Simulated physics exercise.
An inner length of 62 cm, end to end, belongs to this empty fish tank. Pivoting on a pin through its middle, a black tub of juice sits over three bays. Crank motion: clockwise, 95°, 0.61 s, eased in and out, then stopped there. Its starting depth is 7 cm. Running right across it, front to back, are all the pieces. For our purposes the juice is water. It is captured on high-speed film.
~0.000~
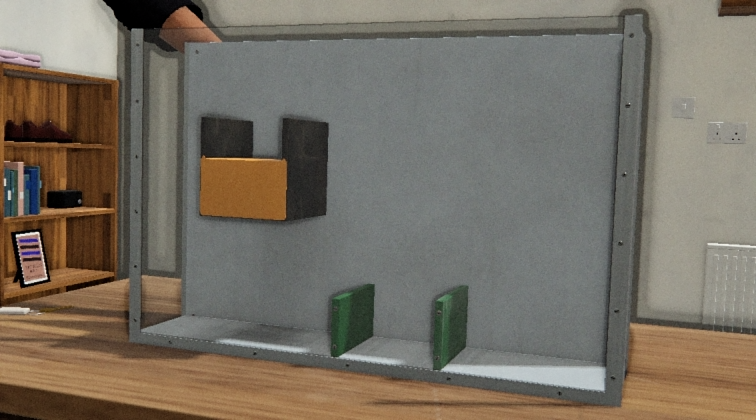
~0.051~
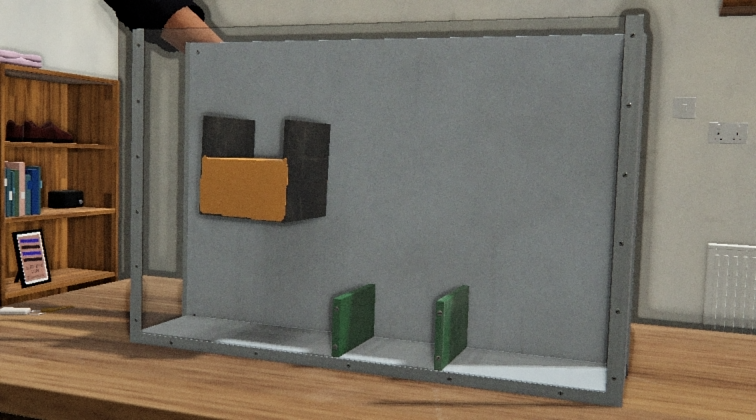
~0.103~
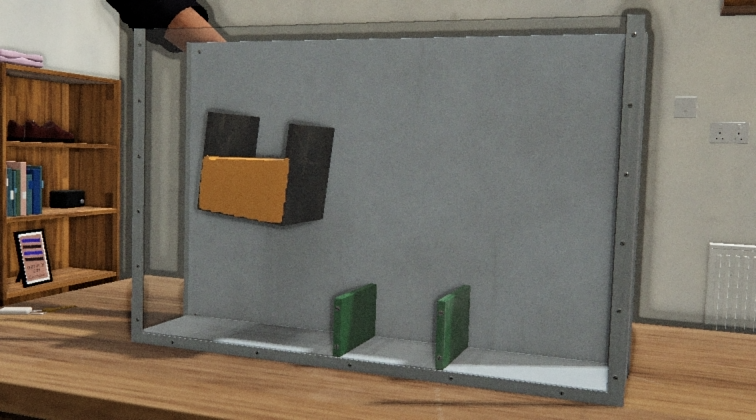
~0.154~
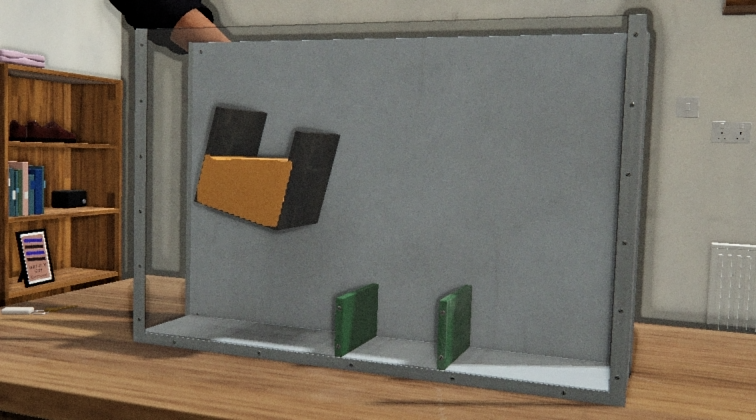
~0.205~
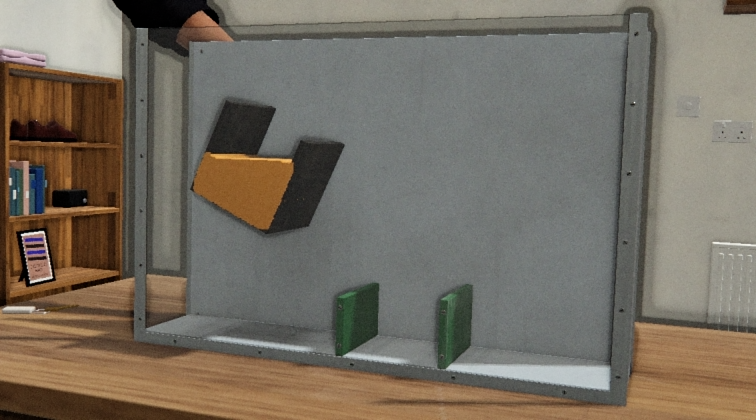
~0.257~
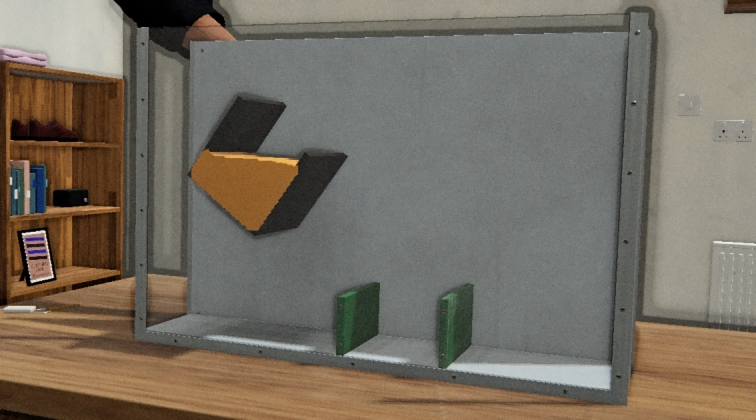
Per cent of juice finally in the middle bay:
55 %.
After 0.45 s 100 per cent has yet to come down; below, left 0, middle 0, right 0.
After 0.69 s 52 per cent has yet to come down; below, left 13, middle 35, right 0.
After 1.02 s 15 per cent has yet to come down; below, left 26, middle 57, right 2.
In the end the left bay holds 40, the middle 57 and the right 2 per cent.
